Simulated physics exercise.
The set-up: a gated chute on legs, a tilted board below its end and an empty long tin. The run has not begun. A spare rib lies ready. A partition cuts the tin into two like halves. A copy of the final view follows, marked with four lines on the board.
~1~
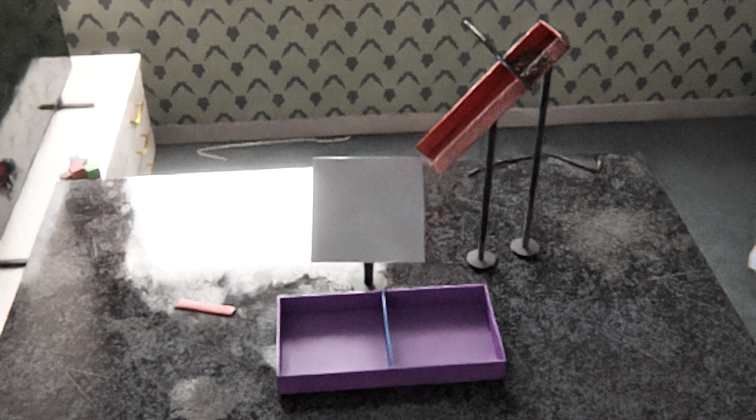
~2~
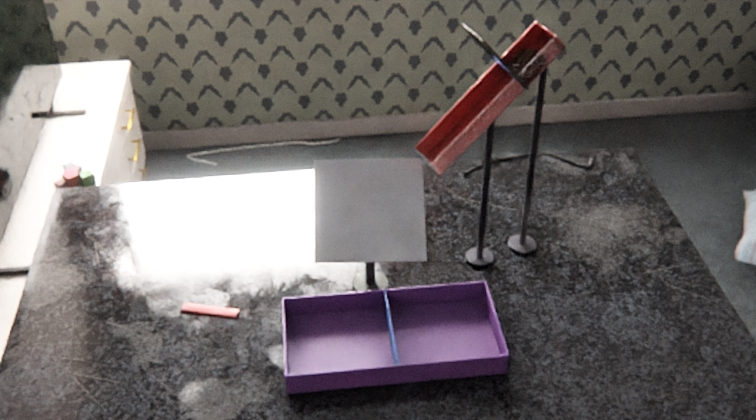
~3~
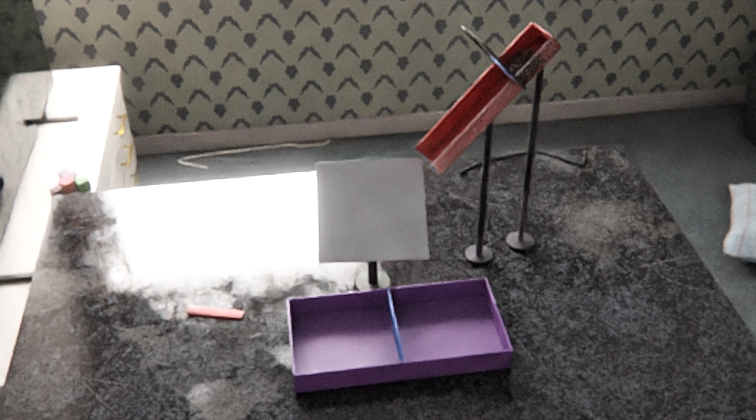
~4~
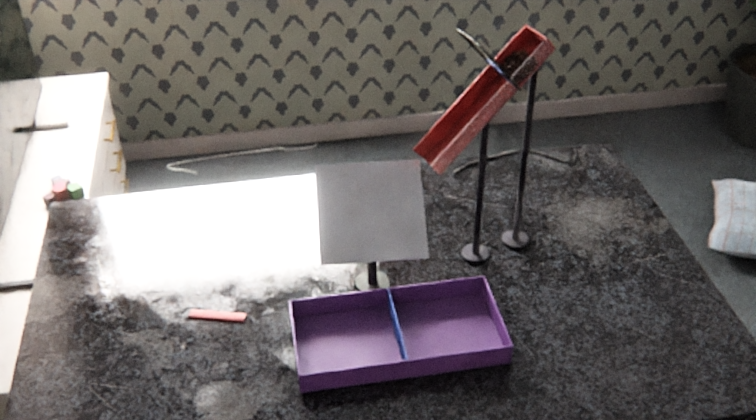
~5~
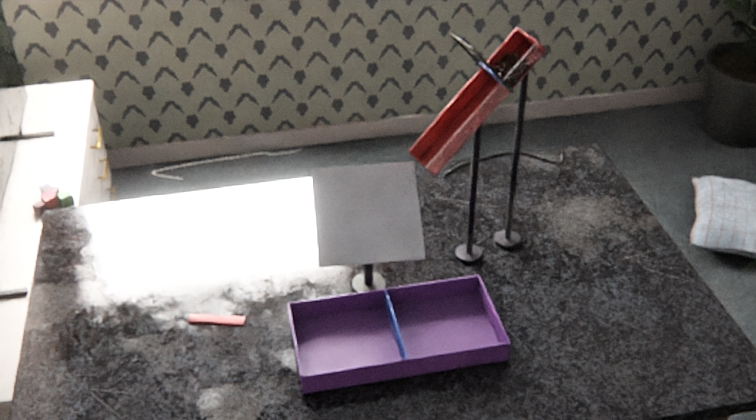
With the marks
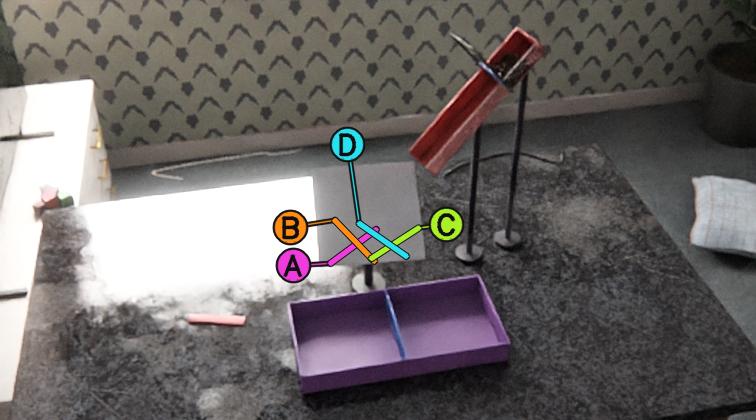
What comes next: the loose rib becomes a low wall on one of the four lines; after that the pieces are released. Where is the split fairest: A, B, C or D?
B.
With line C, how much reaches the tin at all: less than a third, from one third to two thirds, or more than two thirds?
Line C gives more than two thirds.
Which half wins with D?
More lands on the right.
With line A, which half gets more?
More lands on the left.
On the marked copy, line A from (376, 229) to (330, 263); line B from (334, 220) to (374, 261); line C from (418, 228) to (371, 258); line D from (359, 223) to (406, 256).
If A is chosen, of what is caught, nearly all in the left half, a small part in the right.
If B is chosen, of what is caught, about half in the left half, about half in the right.
If C is chosen, of what is caught, all in the left half, none in the right.
If D is chosen, of what is caught, a small part in the left half, nearly all in the right.
